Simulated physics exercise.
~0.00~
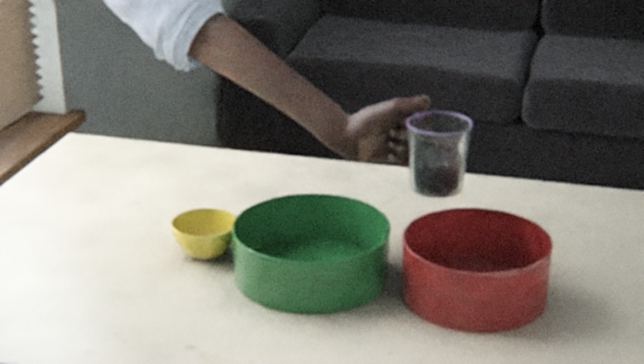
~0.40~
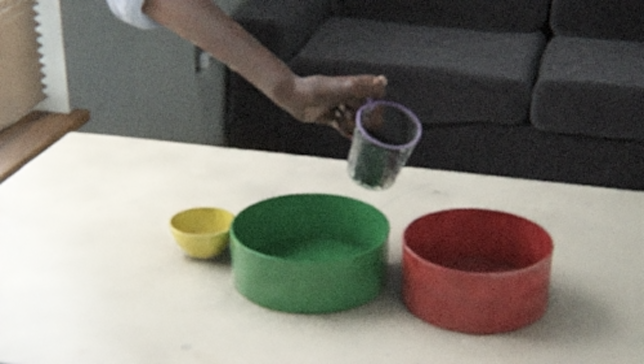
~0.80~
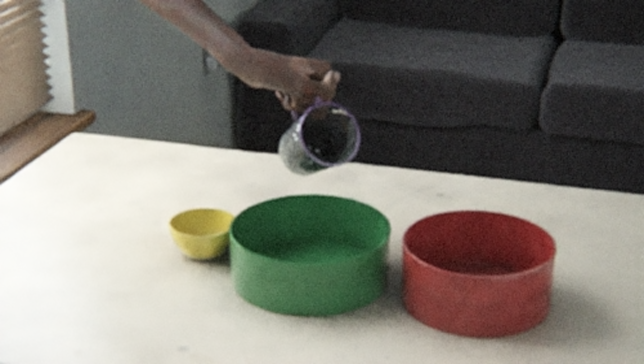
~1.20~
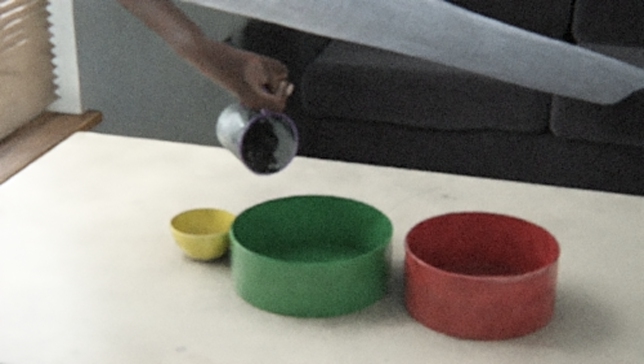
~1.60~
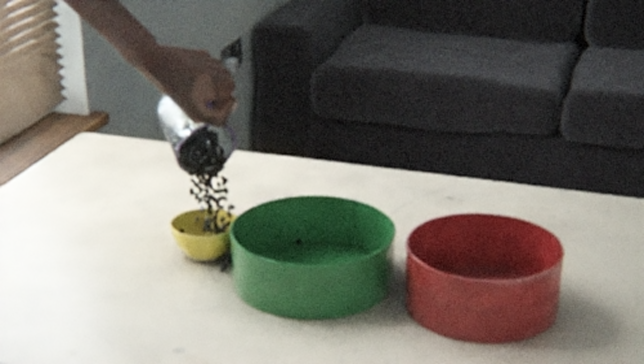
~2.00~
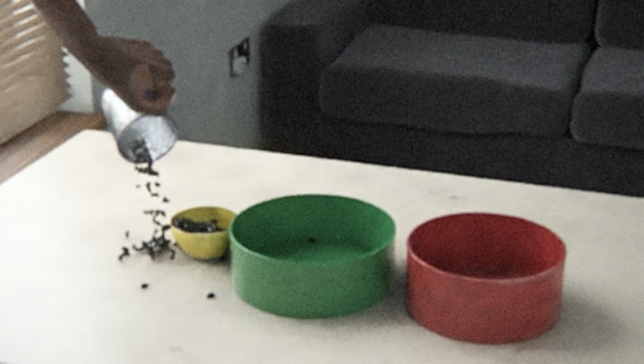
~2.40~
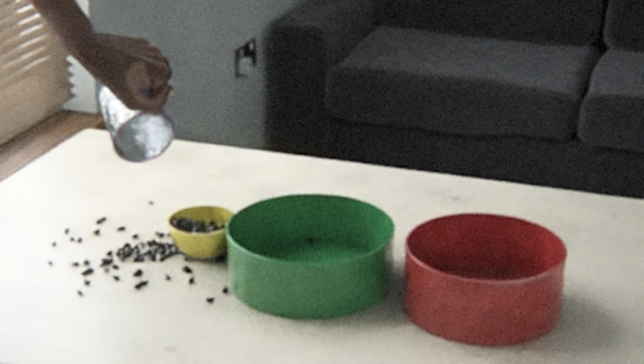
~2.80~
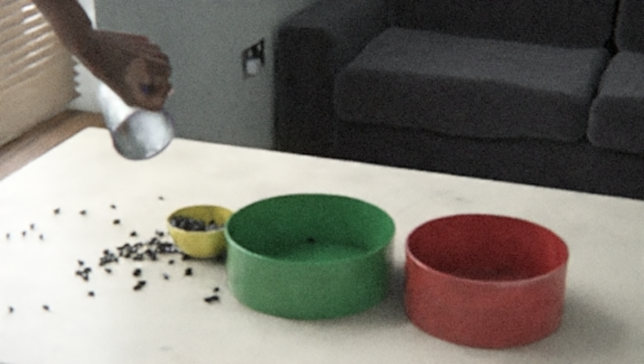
On a pale table, a hand carrying a cup leftward and tipping black beans into a yellow bowl, some scattering outside.
